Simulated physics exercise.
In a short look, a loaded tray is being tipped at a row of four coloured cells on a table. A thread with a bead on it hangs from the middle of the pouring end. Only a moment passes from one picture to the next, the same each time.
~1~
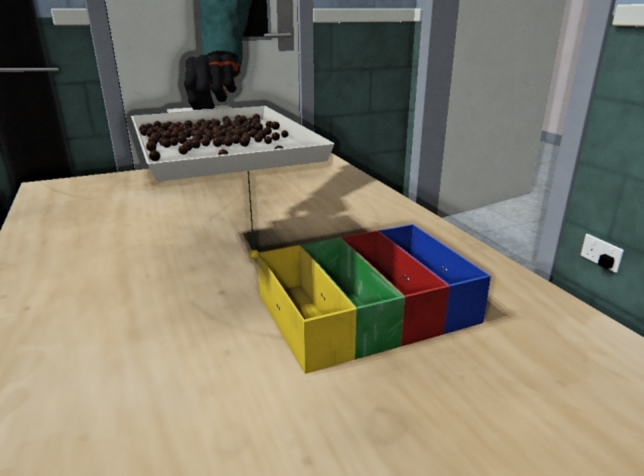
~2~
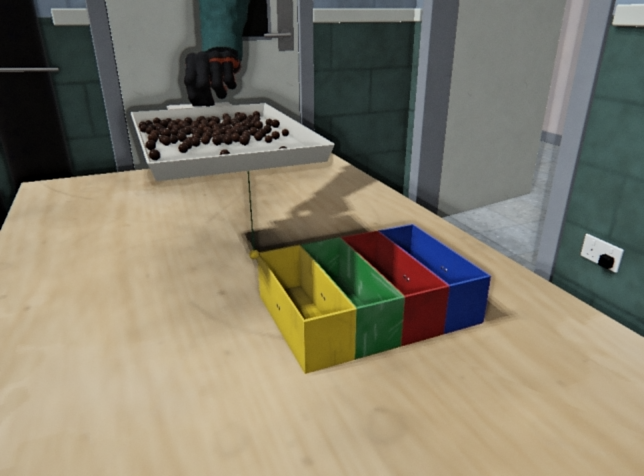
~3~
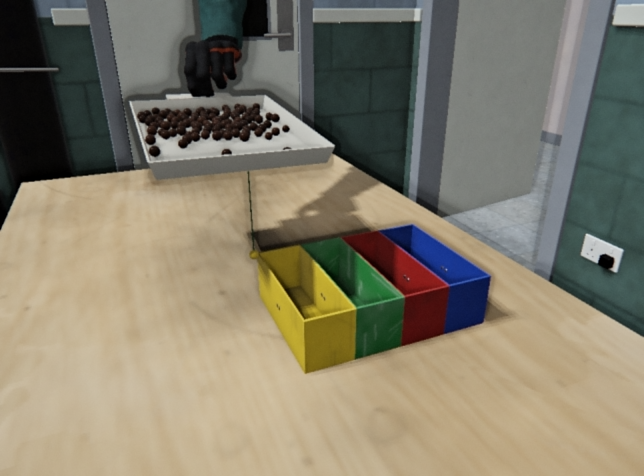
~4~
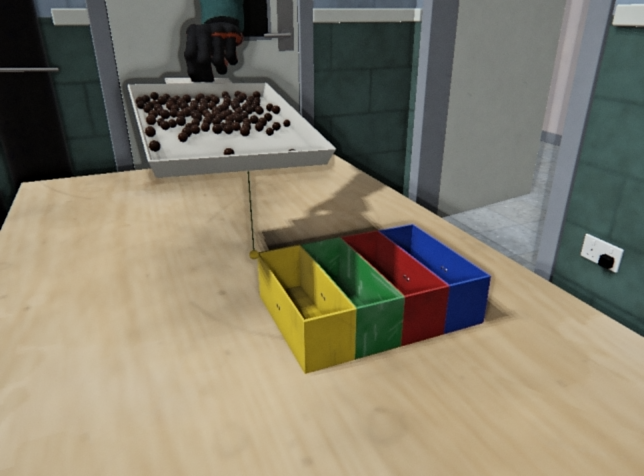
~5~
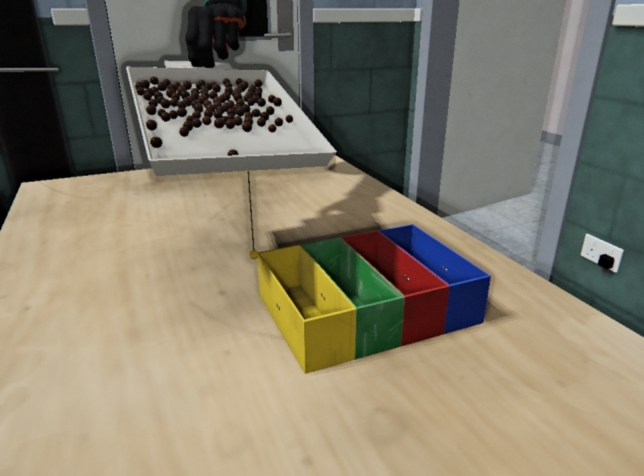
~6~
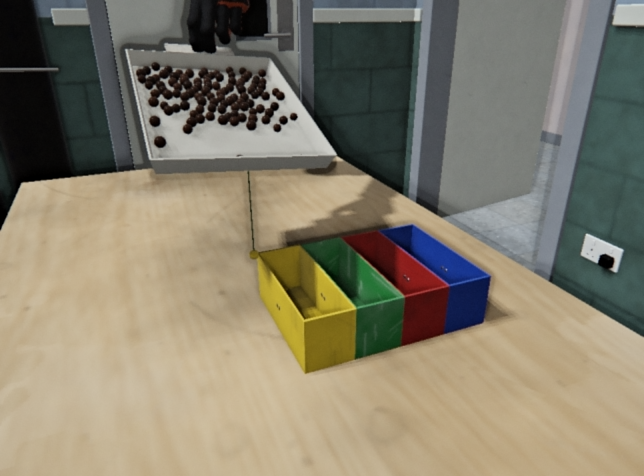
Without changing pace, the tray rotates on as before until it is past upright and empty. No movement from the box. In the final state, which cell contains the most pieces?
The green one contains the most.
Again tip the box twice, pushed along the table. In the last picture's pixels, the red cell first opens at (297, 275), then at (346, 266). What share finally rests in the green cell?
You'd get 0 in a hundred the first time and 30 in a hundred the second.
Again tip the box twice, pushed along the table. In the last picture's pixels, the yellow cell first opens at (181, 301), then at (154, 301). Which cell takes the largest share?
So the first one goes to the blue cell and the second to that blue cell.
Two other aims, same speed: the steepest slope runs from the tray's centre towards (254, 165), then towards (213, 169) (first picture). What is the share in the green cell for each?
You'd see roughly 20 per cent the first time and 0 per cent the second.
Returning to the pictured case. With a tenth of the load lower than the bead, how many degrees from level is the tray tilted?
The angle is around 60°.
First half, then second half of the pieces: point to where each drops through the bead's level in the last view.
It passes near (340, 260) first and then near (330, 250).
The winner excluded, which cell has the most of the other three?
The cell in yellow.
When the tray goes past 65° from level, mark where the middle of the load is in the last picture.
Look close to (307, 170) in the last picture.
Soon after the last picture, tray tipped steeply; about two thirds on the tray; a small part in the green cell; a small part in the yellow cell; a small part in the red cell; about a quarter falling or outside the box.
A little later, tray tipped past a quarter turn; a stray few on the tray; about half in the green cell; about a third in the yellow cell; a small part in the red cell; a stray few in the blue cell; a small part falling or outside the box.
Later still, tray tipped past a quarter turn; about half in the green cell; about a third in the yellow cell; a small part in the red cell; a stray few in the blue cell; a small part falling or outside the box.
By the end, tray tipped past a quarter turn; about half in the green cell; about a third in the yellow cell; a small part in the red cell; a stray few in the blue cell; a small part outside the box.
